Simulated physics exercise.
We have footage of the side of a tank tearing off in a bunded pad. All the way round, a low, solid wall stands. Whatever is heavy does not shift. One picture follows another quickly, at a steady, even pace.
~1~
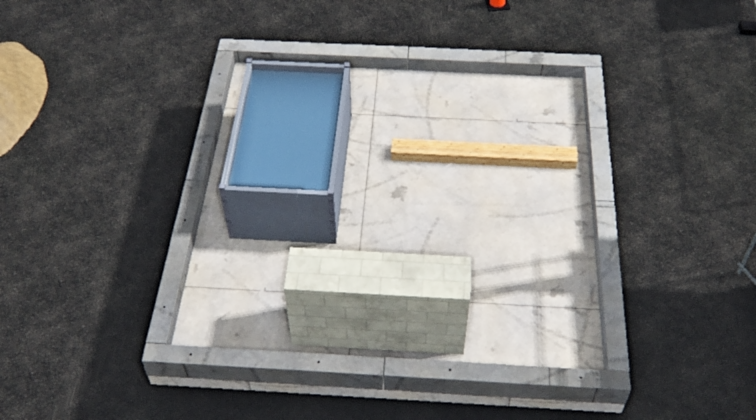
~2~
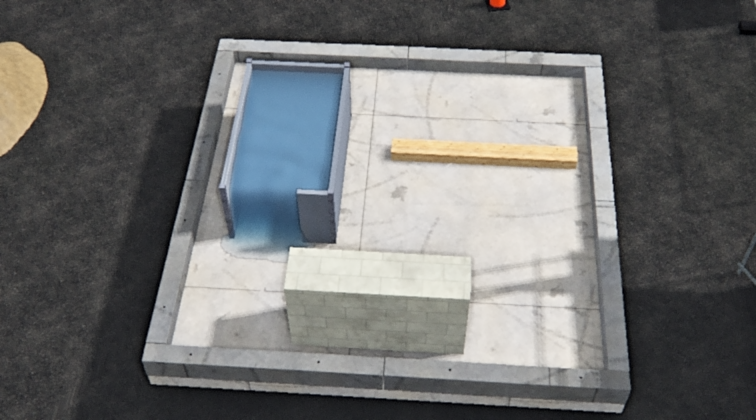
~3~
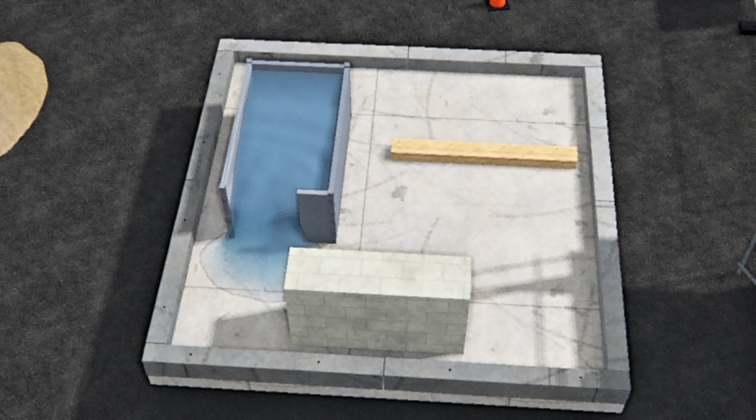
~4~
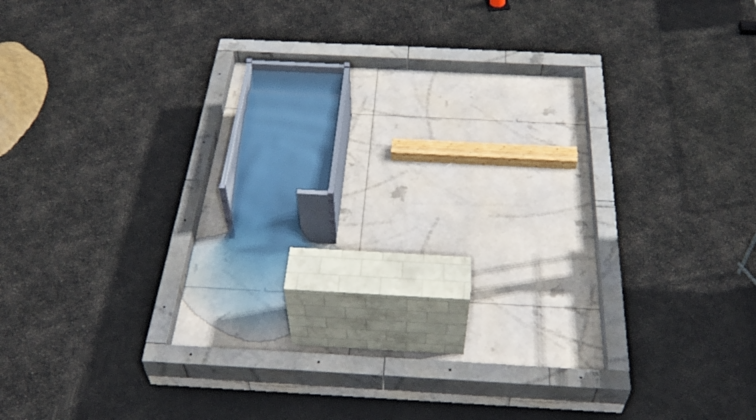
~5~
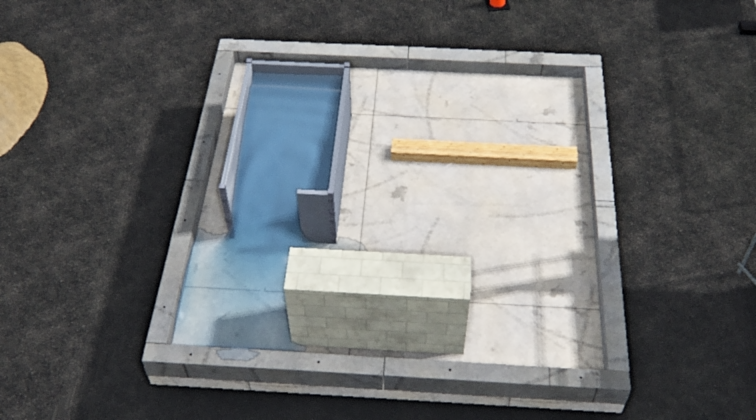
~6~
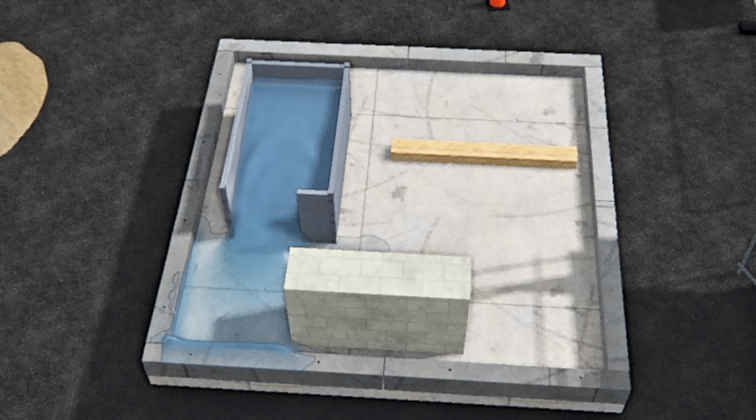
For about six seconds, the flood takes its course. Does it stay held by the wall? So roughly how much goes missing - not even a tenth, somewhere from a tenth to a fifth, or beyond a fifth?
Major, beyond a fifth.
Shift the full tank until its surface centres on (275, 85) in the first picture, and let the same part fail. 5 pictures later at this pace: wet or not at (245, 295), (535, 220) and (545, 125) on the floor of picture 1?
First spot submerged, second spot spared, third spot spared.
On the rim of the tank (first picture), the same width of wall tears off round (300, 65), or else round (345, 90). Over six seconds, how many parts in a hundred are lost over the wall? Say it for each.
You'd see close to 28 per cent in the first try and close to 12 per cent in the second.
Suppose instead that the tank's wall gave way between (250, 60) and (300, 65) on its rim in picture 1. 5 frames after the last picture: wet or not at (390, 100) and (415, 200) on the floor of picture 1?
Taking the two spots in turn, the first is inundated and the second is not reached.
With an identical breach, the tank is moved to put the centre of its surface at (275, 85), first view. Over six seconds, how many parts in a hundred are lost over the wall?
Around 22 %.
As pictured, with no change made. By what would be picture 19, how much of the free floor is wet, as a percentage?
About 50 per cent.
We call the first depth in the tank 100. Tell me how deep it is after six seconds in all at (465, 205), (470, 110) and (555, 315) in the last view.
In order: Roughly 10, 0 and 12 in a hundred.
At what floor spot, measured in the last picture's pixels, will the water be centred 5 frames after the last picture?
That puts it at around (282, 227).
A moment on, water covers 20 % of the floor; the low wall has let 1 % over.
Next, water covers 25 % of the floor; the low wall has let 4 % over.
Then, water covers 40 % of the floor; the low wall has let 19 % over.
Later, water covers 50 % of the floor; the low wall has let 24 % over.
In the end, water covers 70 % of the floor; the low wall has let 24 % over.
